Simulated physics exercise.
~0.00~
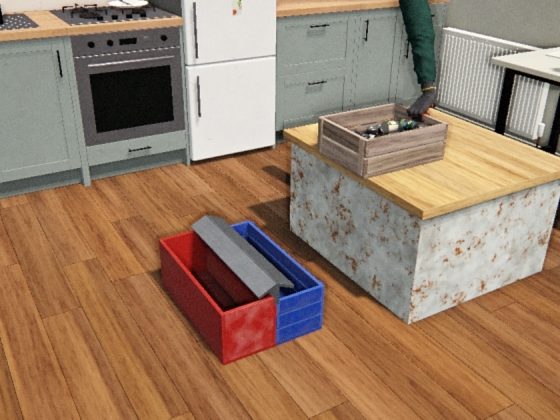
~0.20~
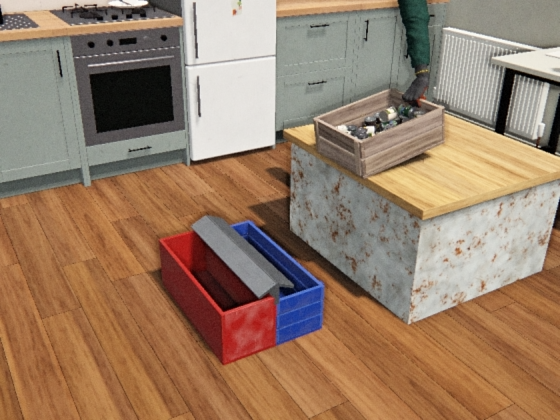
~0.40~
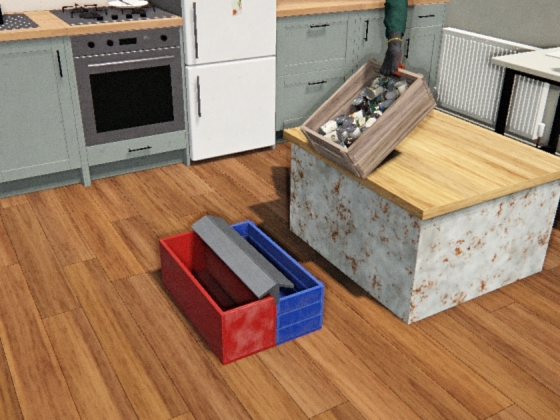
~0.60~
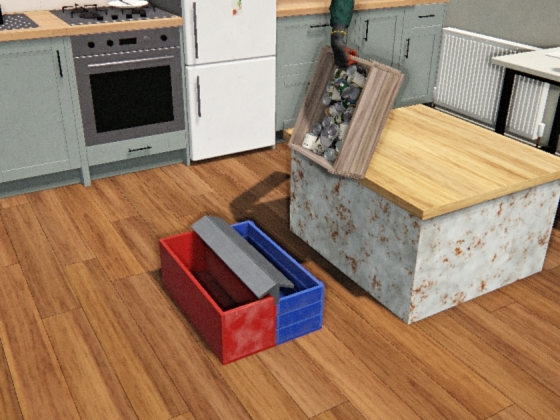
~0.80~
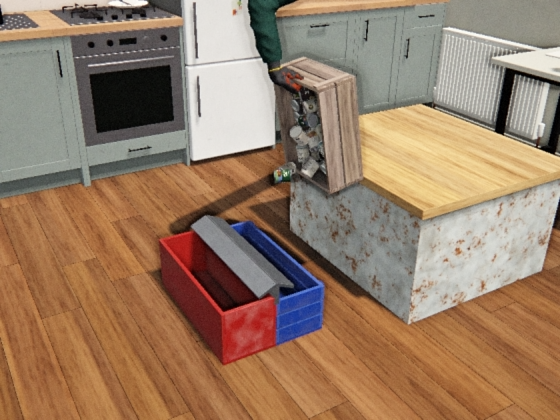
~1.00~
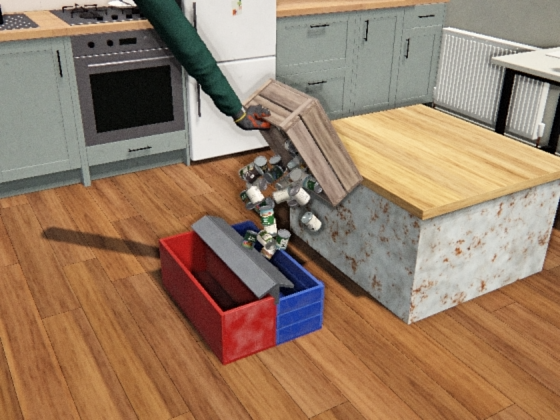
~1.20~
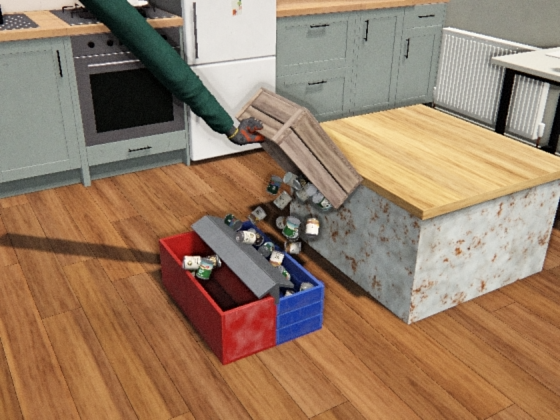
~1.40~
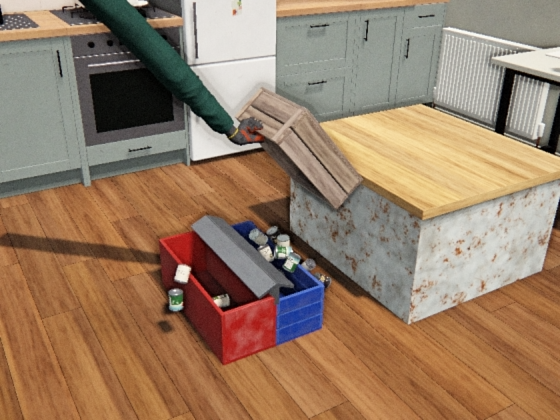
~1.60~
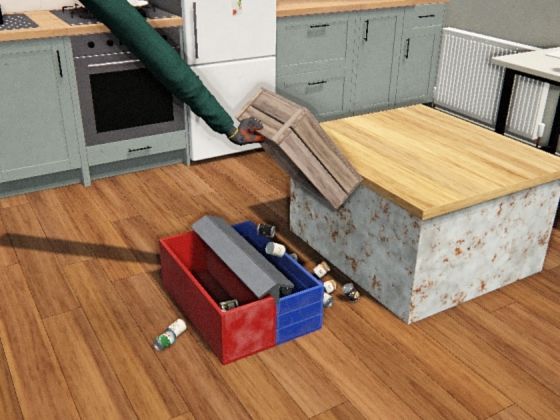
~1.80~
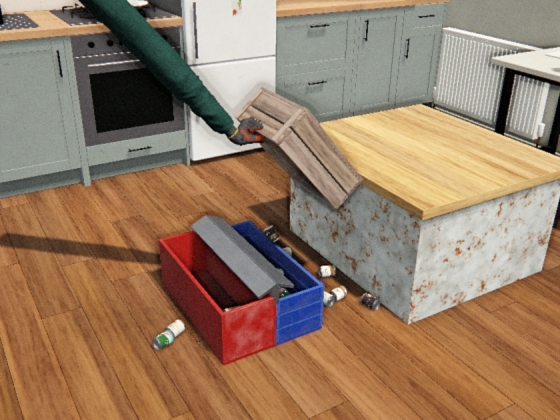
A green-sleeved arm tipped a wooden crate over the edge of a bench, spilling small tins toward a joined red and blue container with a grey ridge. Many dropped into the blue side, while a few ended up on the floor at either side.
